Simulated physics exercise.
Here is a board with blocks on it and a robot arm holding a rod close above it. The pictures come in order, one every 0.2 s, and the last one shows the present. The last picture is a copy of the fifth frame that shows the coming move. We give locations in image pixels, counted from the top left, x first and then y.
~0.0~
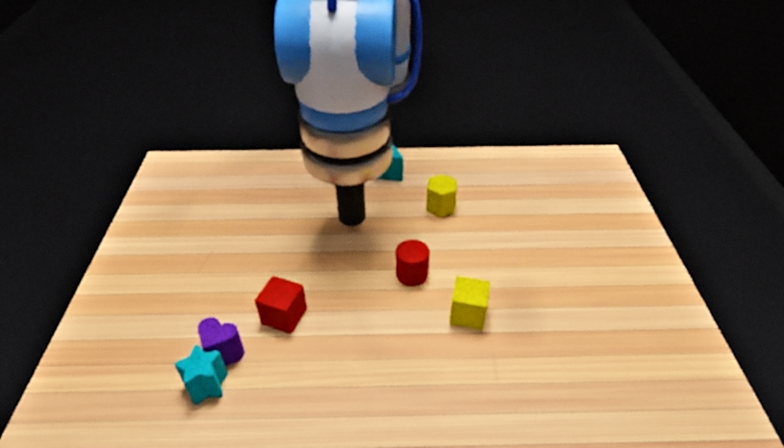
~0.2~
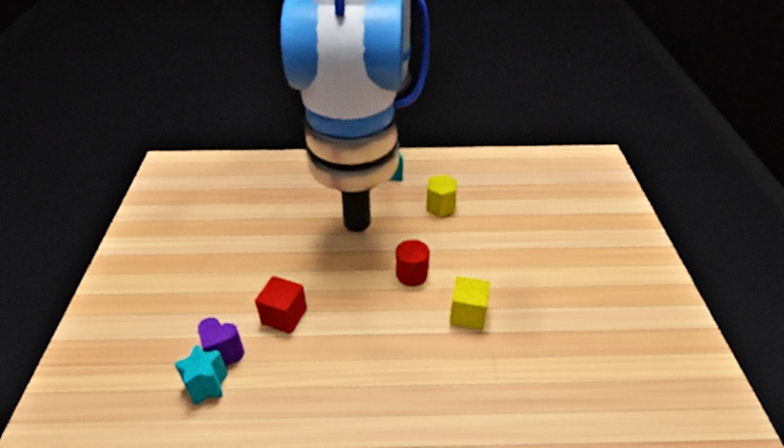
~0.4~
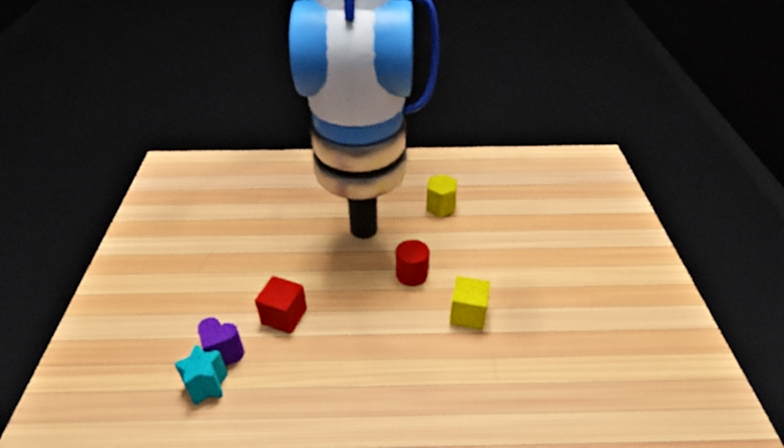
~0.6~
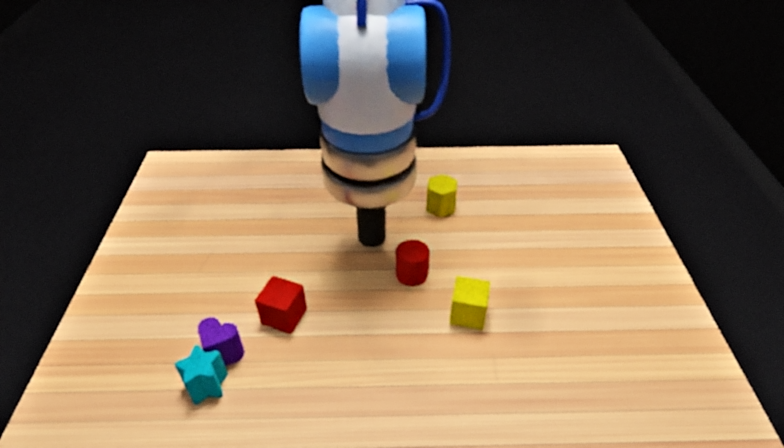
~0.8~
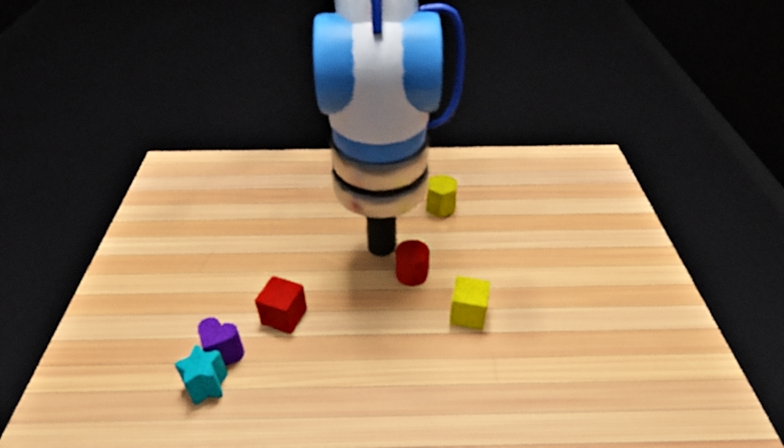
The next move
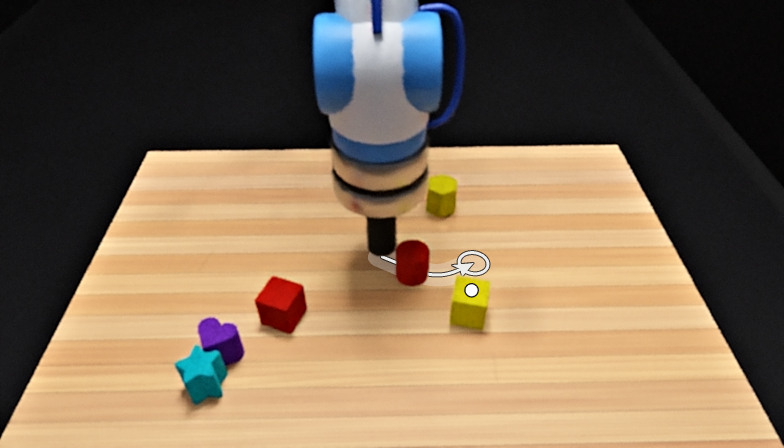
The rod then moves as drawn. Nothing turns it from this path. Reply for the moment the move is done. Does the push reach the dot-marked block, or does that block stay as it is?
Once the path ends, it is somewhere new.
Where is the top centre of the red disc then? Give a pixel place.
Around (470, 271).
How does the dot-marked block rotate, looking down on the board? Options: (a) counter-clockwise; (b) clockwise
b
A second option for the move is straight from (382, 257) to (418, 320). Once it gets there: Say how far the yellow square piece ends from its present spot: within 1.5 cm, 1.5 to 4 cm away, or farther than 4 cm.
Less than 1.5 cm.
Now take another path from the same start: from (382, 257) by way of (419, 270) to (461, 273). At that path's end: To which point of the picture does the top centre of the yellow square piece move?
My best guess is (488, 305).
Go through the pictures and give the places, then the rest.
Tip of the rod at (352, 217), middles of tops, red disc at (413, 250), yellow square piece at (472, 290), in the first frame.
Rod at (357, 223), nothing pushed, in the second frame.
Rod at (364, 230), nothing pushed, in the third frame.
Rod at (372, 238), nothing pushed, in the fourth frame.
Rod at (382, 247), red disc at (413, 250), yellow square piece at (472, 290), in the fifth frame.
The line goes from (382, 257) over (412, 269) and (445, 274) to (474, 263); the dot is on the yellow square piece.
On the path given first. One third of the way, rod at (414, 259); red disc at (437, 264).
Two thirds of the way, rod at (447, 264); red disc at (466, 272); yellow square piece at (486, 301), turned 25° clockwise.
At the end, rod at (475, 253); red disc at (470, 271); yellow square piece at (487, 301), turned 25° clockwise.
